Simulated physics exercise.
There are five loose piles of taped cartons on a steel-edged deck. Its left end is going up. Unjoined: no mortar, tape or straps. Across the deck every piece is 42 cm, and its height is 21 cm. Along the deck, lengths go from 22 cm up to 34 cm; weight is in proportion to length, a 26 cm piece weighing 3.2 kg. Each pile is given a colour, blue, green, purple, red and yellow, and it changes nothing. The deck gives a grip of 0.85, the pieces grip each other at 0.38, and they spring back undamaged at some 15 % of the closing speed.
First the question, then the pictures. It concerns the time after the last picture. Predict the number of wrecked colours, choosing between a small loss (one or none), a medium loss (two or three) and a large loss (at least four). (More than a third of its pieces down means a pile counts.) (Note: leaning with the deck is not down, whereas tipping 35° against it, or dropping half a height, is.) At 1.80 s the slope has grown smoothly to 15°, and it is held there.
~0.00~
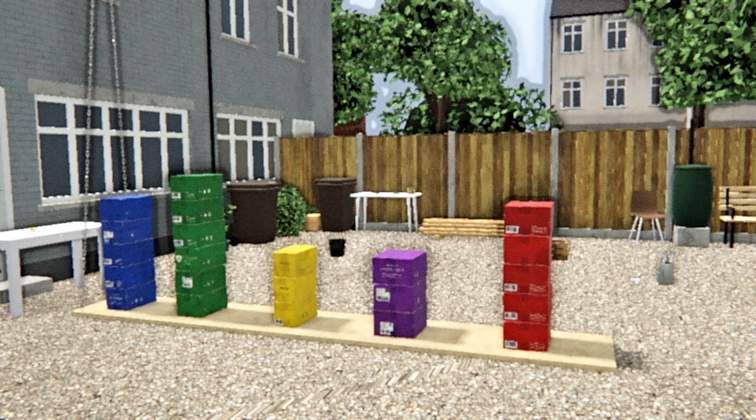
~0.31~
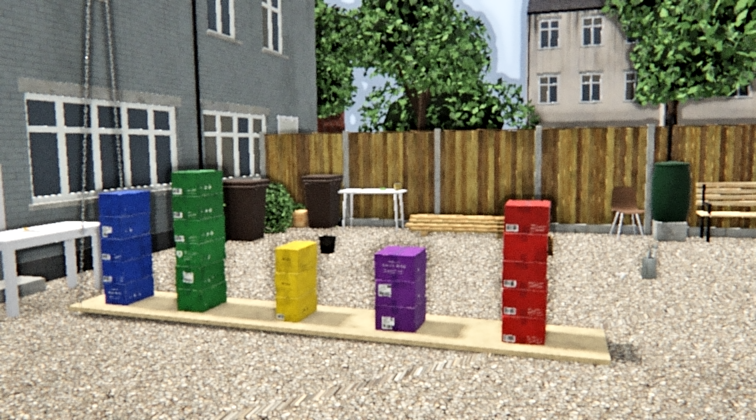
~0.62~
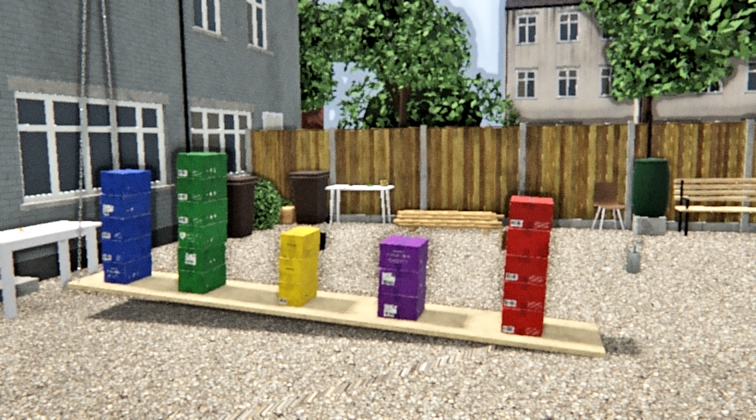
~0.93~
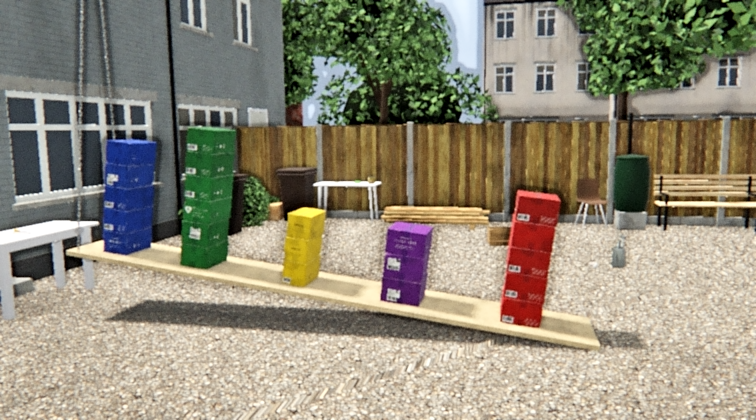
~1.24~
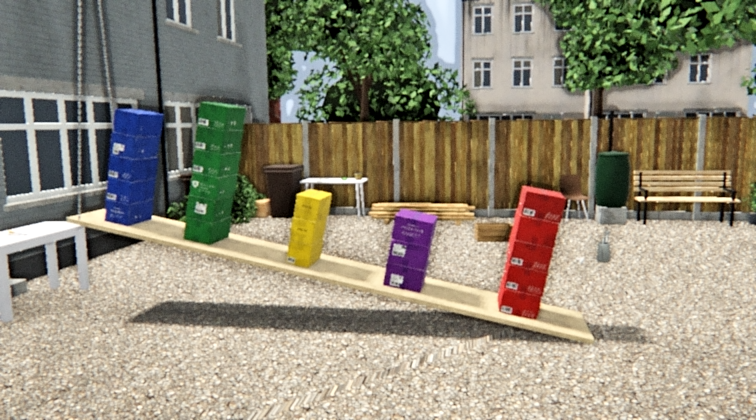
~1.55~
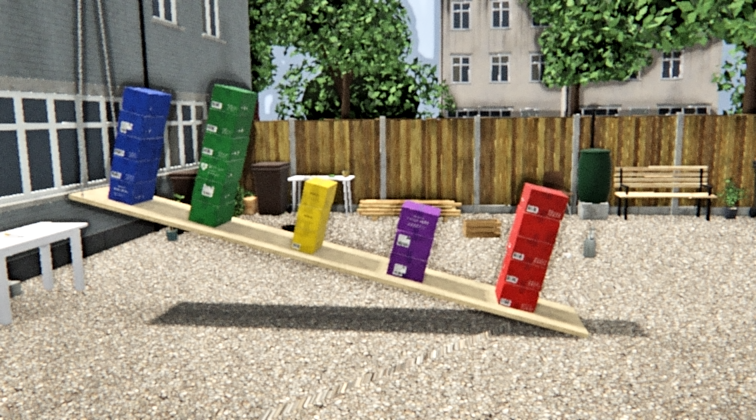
It is a large loss, at least four.
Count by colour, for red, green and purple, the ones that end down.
Tally: Red = 5, green = 6, purple = 2.
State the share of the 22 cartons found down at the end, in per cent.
Estimate: Close to 95%.
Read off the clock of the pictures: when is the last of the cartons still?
At roughly 5.5 seconds.
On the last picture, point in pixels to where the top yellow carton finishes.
I'd say its middle settles close to (452, 267).
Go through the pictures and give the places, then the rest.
In the first frame (each place is the centre of the face we see best; the camera moves round a little; leans and shifts are taken against what carries them), middle of the deck's edge (298, 337) slope 0°; top purple carton (392, 272); top yellow carton (284, 265); all as stacked.
Middle of the deck's edge (300, 332) slope 1°; top green carton (211, 183), in the second frame.
Middle of the deck's edge (303, 316) slope 3°; top green carton (216, 166), in the third frame.
Middle of the deck's edge (308, 296) slope 7°; top green carton (225, 142), in the fourth frame.
Middle of the deck's edge (312, 277) slope 11°; top green carton (236, 119), in the fifth frame.
Middle of the deck's edge (317, 263) slope 14°; top green carton (248, 104) moved 26 mm; top blue carton (135, 102); 2 have shifted, in the sixth frame.
By 1.96 s, slope 15°; none of the 22 cartons down, 11 disturbed; top green carton tilted 15°; top blue carton tilted 12°.
By 2.40 s, slope 15°; 11 of the 22 cartons down; top green carton on its side; top blue carton tilted 60°, 45 cm lower.
By 2.98 s, slope 15°; 15 of the 22 cartons down; top green carton upside down; top blue carton upside down.
By 4.04 s, slope 15°; 21 of the 22 cartons down; top yellow carton upside down; top purple carton on its side.
When it is over (5.9 s), slope 15°; 21 of the 22 cartons down; top yellow carton upside down; top red carton upside down. Wrecked, blue, green, purple, red and yellow. In pixels of the last frame, middles, top yellow carton near (452, 267), top red carton near (707, 317).
